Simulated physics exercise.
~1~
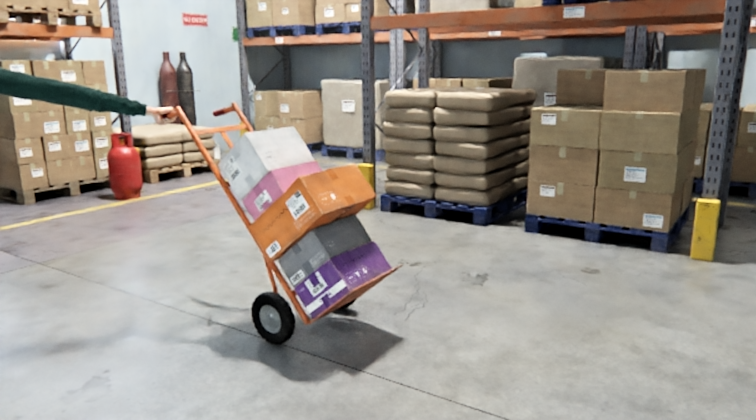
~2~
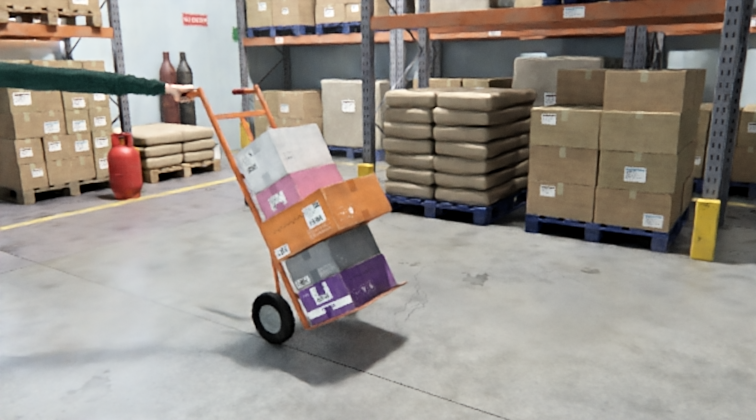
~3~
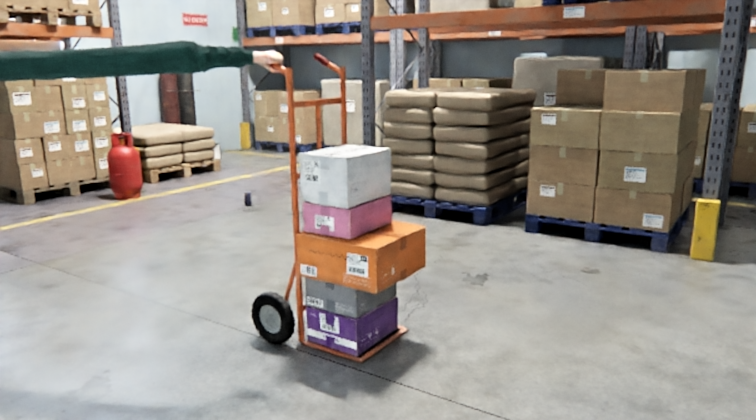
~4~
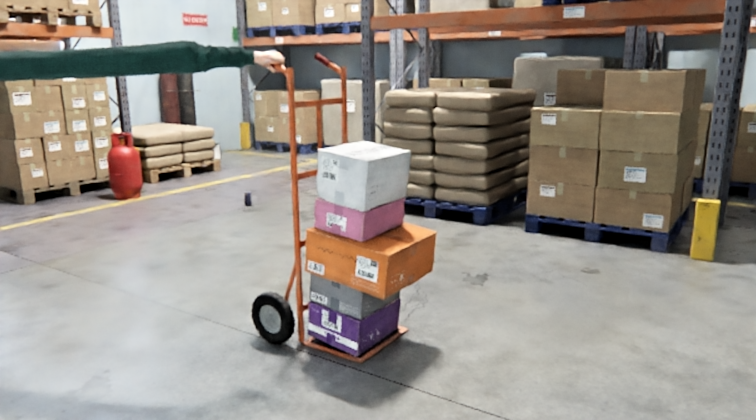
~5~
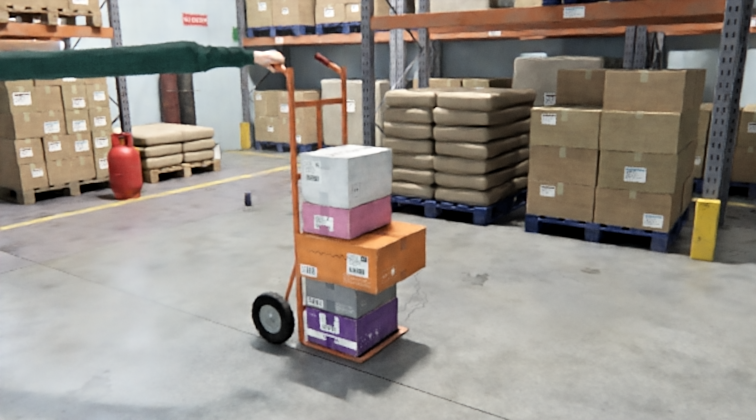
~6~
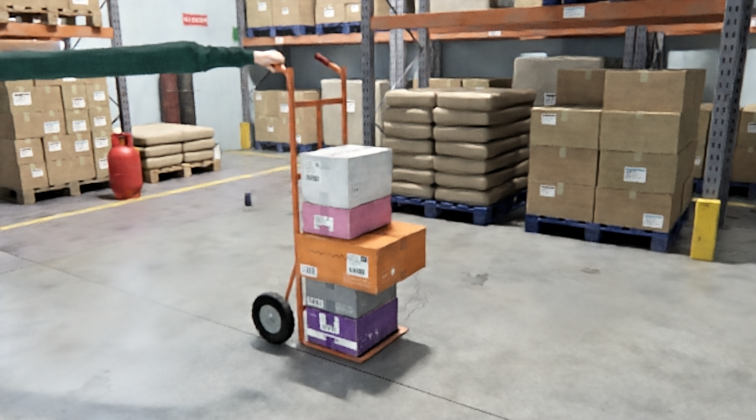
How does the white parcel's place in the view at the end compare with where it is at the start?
The white parcel ends farther to the right and slightly lower than where it starts, still on top of the stack but now sitting level on the upright truck.
